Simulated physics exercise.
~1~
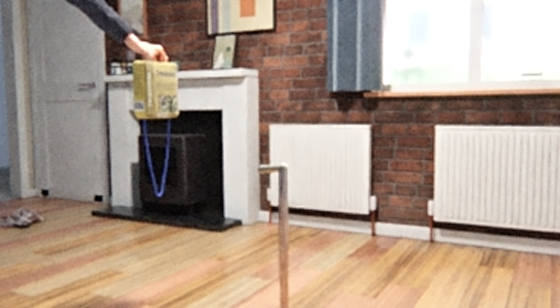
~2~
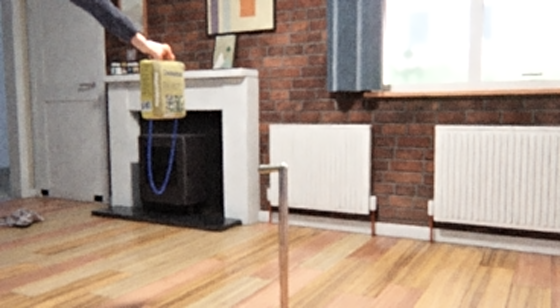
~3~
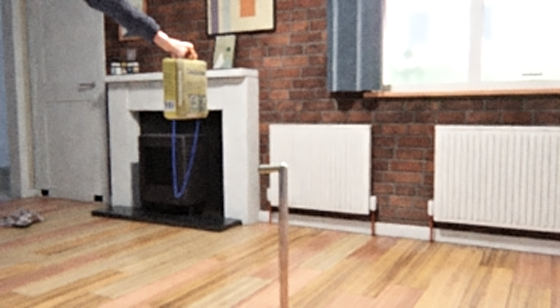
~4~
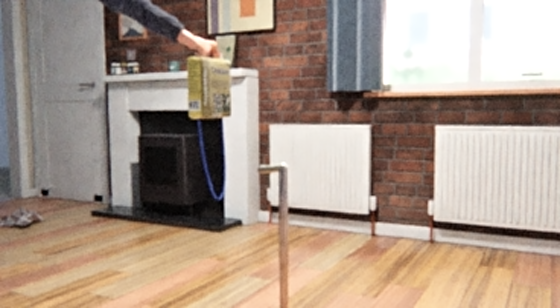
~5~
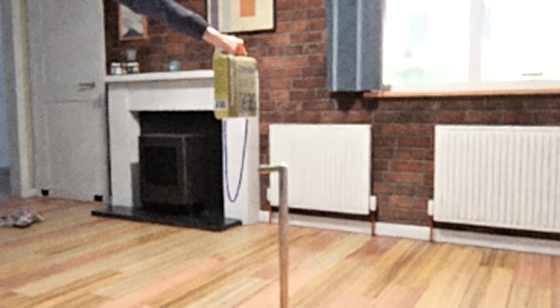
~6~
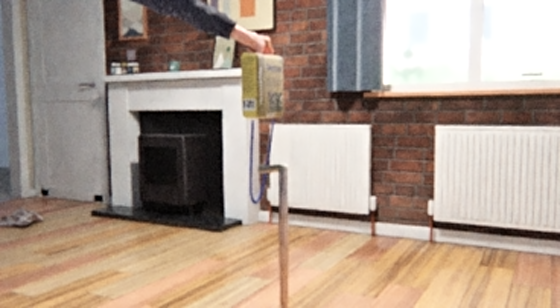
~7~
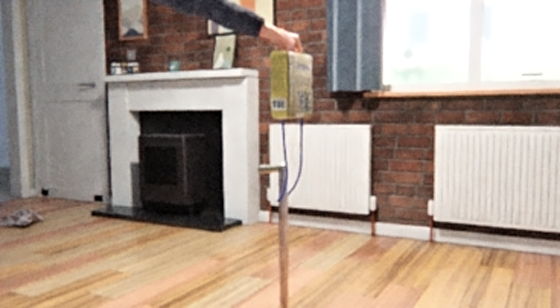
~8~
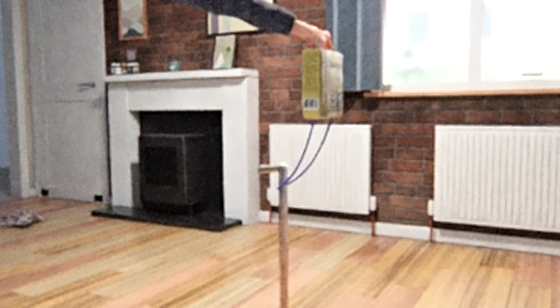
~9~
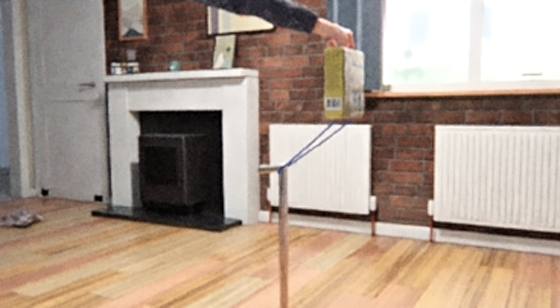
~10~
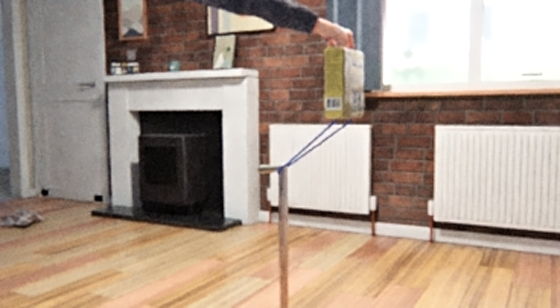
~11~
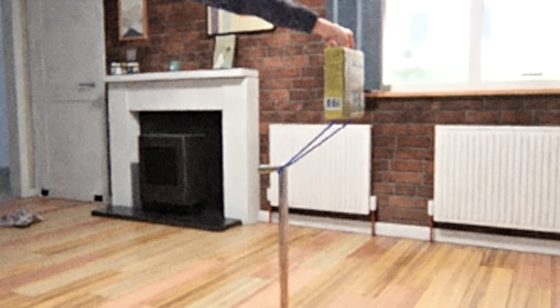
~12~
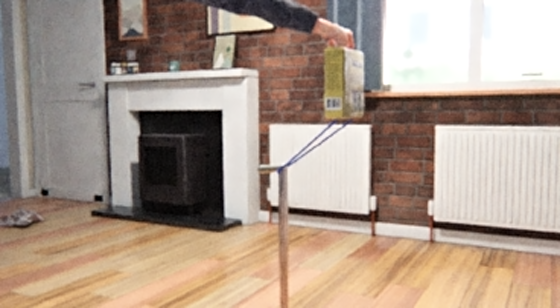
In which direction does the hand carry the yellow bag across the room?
The hand carries the yellow bag to the right, from in front of the fireplace to just past the metal stand.
